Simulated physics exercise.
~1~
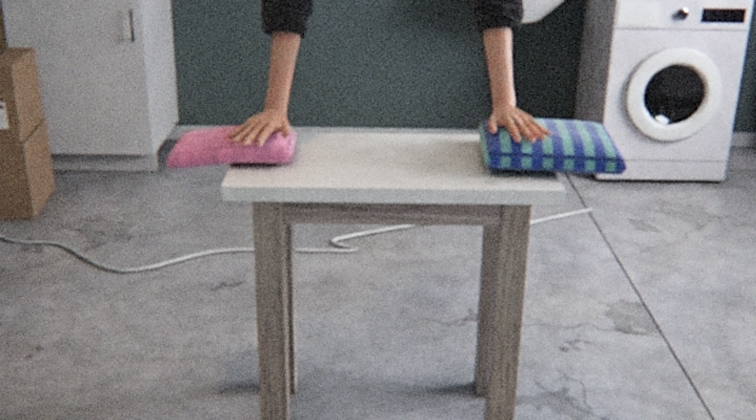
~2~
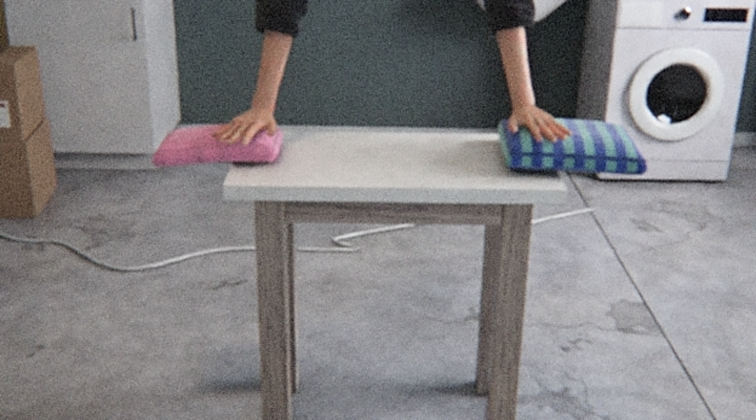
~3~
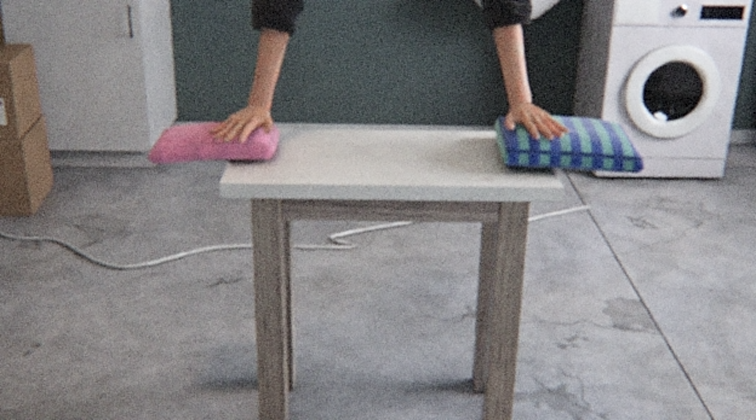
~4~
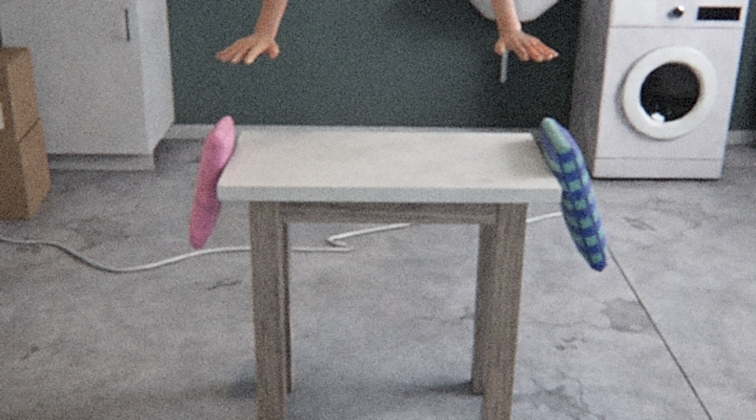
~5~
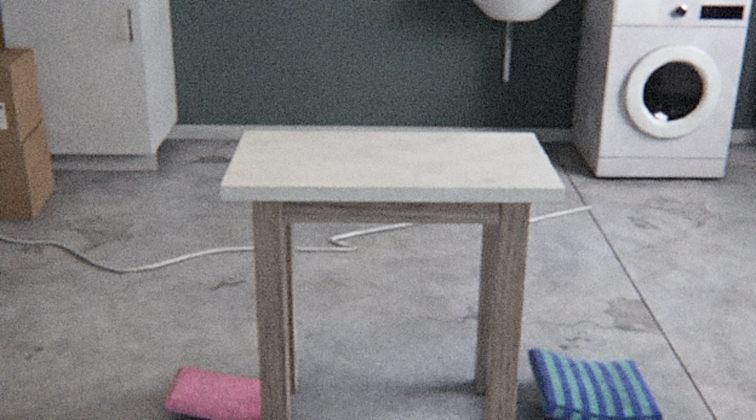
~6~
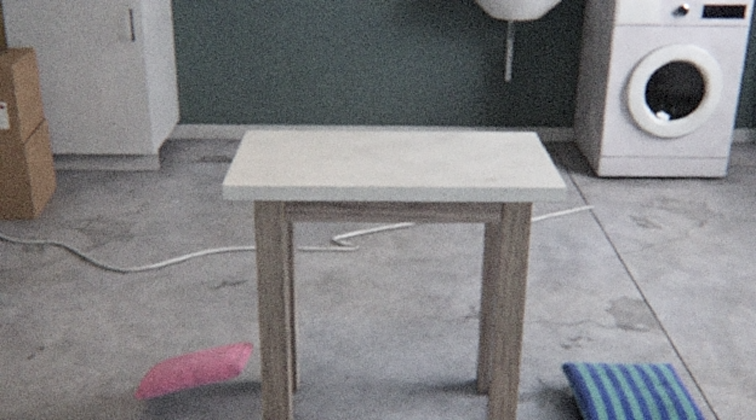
Pink sack and blue striped cushion tipping off opposite ends of a low table and landing on the floor after hands let go.
